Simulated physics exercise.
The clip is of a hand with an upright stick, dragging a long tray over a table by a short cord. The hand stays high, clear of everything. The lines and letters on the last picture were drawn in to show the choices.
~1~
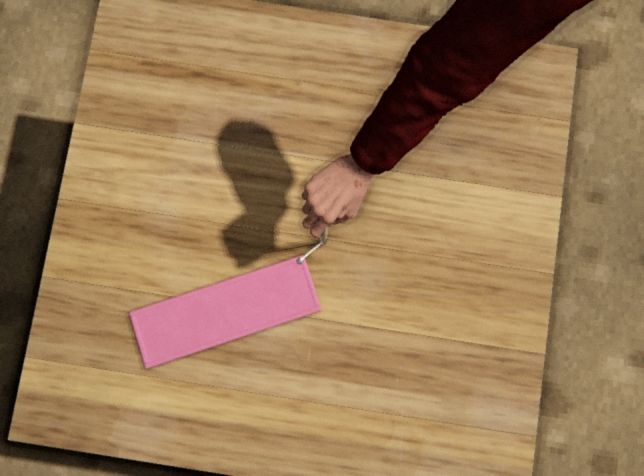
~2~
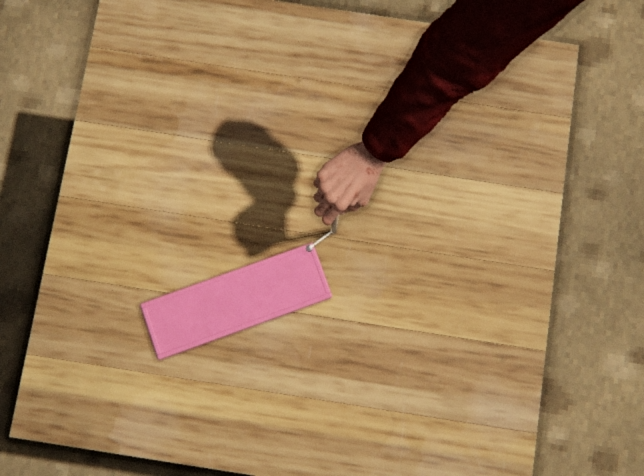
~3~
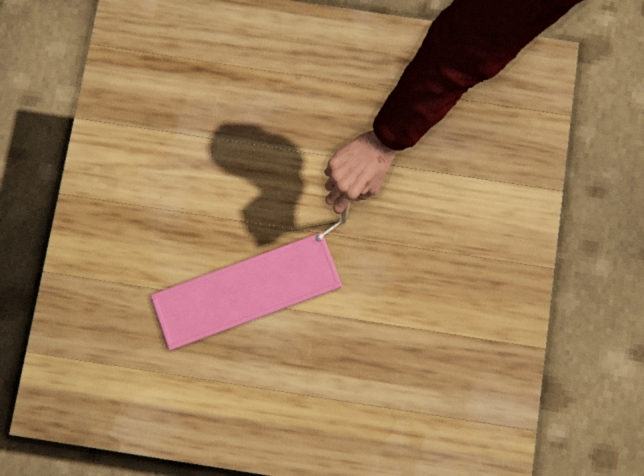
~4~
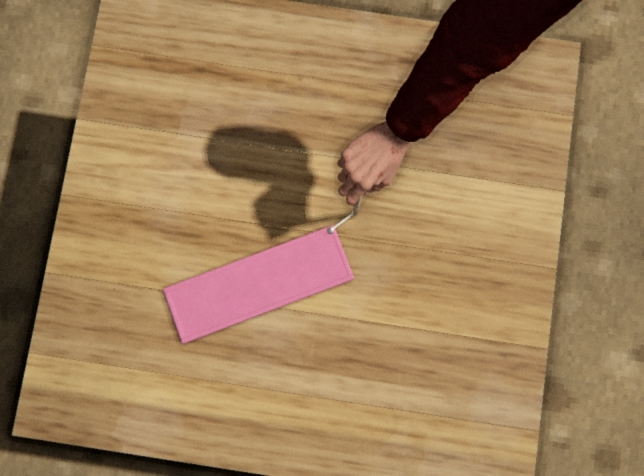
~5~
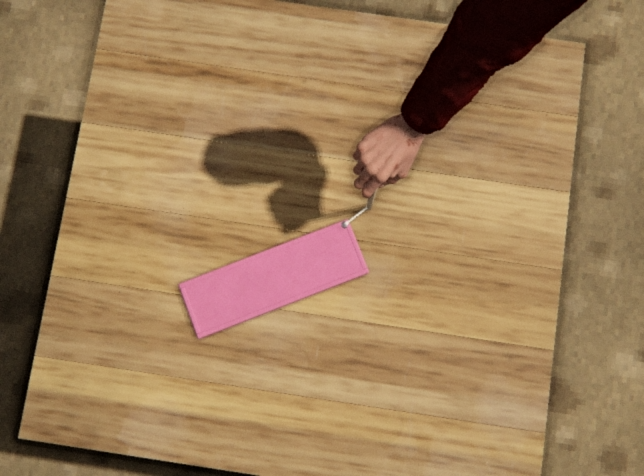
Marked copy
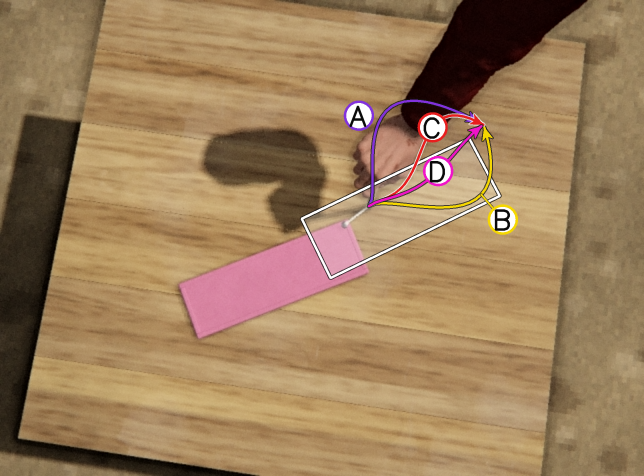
A pale wooden tabletop with streaky grain, set slightly askew above a mottled tan floor, is seen from almost directly overhead. A long pink tray lies left of centre, joined at its upper right corner by a short cord to a hand in a dark red sleeve reaching from the top right. The hand drags the tray steadily a short way up and to the right, its dark shadow changing shape alongside.
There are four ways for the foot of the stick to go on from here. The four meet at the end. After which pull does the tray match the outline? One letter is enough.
The stick should follow B.
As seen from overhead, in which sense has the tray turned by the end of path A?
It turns clockwise.
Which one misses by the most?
That is A.
On the marked copy, A from (369, 206) via (386, 111) to (480, 122); B from (369, 206) via (463, 205) to (484, 127); C from (369, 206) via (423, 146) to (484, 125); D from (369, 206) via (433, 176) to (482, 126); the outline at (401, 207).
Taking B. A third of the way, foot of the stick (436, 208), middle of the tray (326, 253).
Two thirds of the way, foot of the stick (489, 181), middle of the tray (383, 231).
When it is over, foot of the stick (483, 125), middle of the tray (403, 207); it lies in the outline.
As for the rest, A leaves its middle at (377, 171); C leaves its middle at (385, 185); D leaves its middle at (392, 196).
